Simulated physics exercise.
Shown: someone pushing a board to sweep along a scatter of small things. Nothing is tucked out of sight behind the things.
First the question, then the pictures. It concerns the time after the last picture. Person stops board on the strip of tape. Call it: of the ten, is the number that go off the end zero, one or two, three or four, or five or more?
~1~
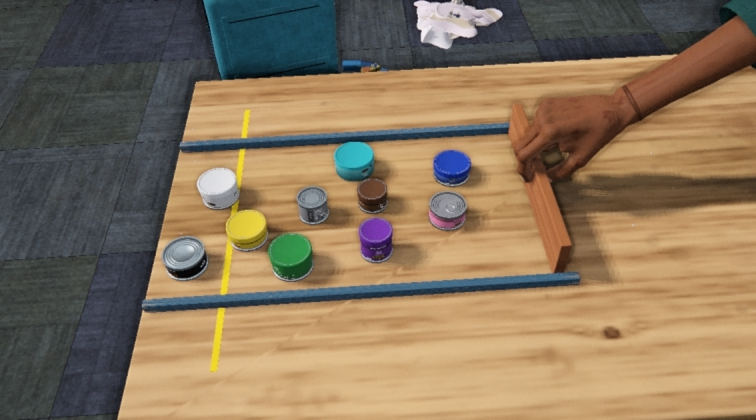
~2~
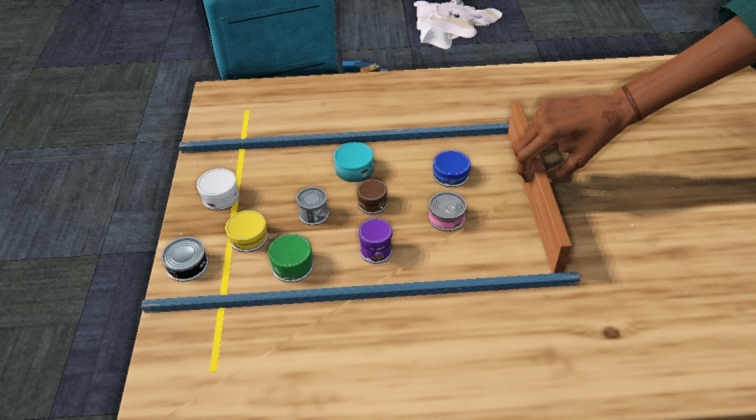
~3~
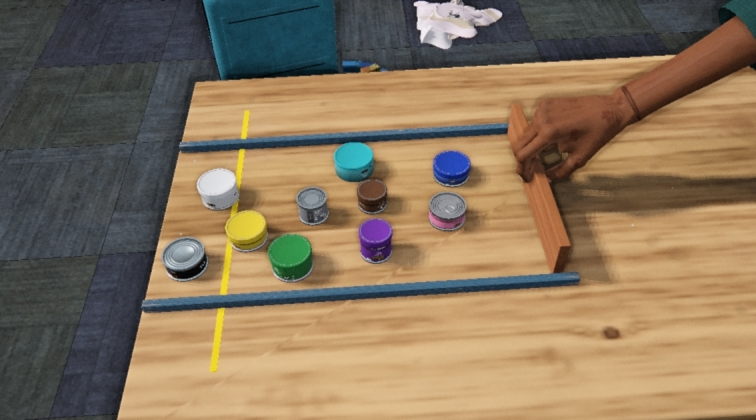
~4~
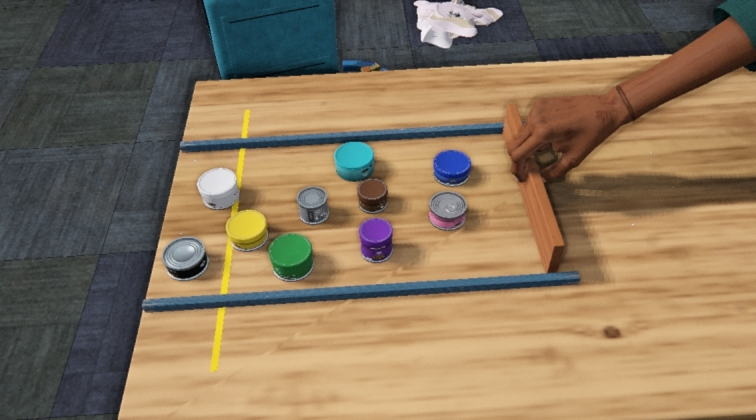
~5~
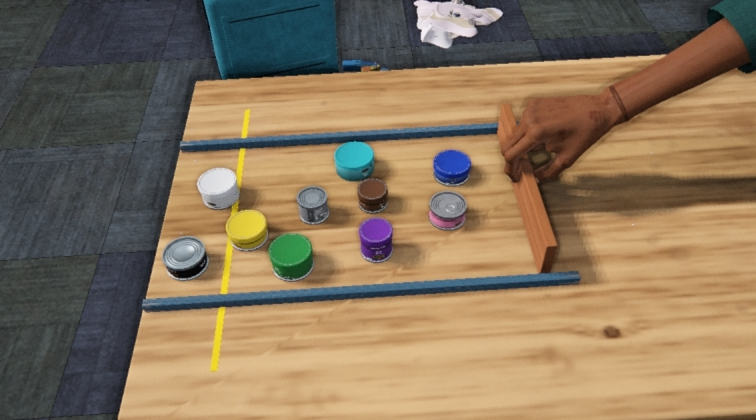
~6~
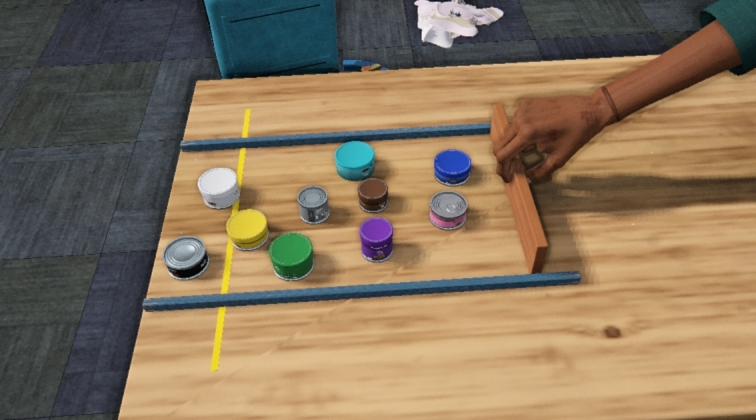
One or two go off.
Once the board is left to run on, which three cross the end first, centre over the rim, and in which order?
Those would be the black tin, the white tin and the yellow tin, in that order.
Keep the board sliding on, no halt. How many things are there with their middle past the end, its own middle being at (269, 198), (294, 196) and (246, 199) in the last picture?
0, 0 and 0.
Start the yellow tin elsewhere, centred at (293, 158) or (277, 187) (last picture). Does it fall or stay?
Order of tries: On, on.
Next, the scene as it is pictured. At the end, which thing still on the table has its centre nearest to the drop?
That'd be the white tin, foremost of the lot.
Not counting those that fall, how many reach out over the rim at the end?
Count: 1.
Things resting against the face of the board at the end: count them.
The count in contact is 5.
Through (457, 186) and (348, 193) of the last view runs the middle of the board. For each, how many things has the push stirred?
Respectively 2 and 6.
Soon after, none off yet; black tin at rest near (186, 258); white tin at rest near (220, 189); yellow tin at rest near (248, 230).
After that, none off yet; black tin at rest near (186, 258); white tin at rest near (220, 189); yellow tin displaced about its own width near (225, 238).
In the end, the number that fall off is one or two; gone, black tin.
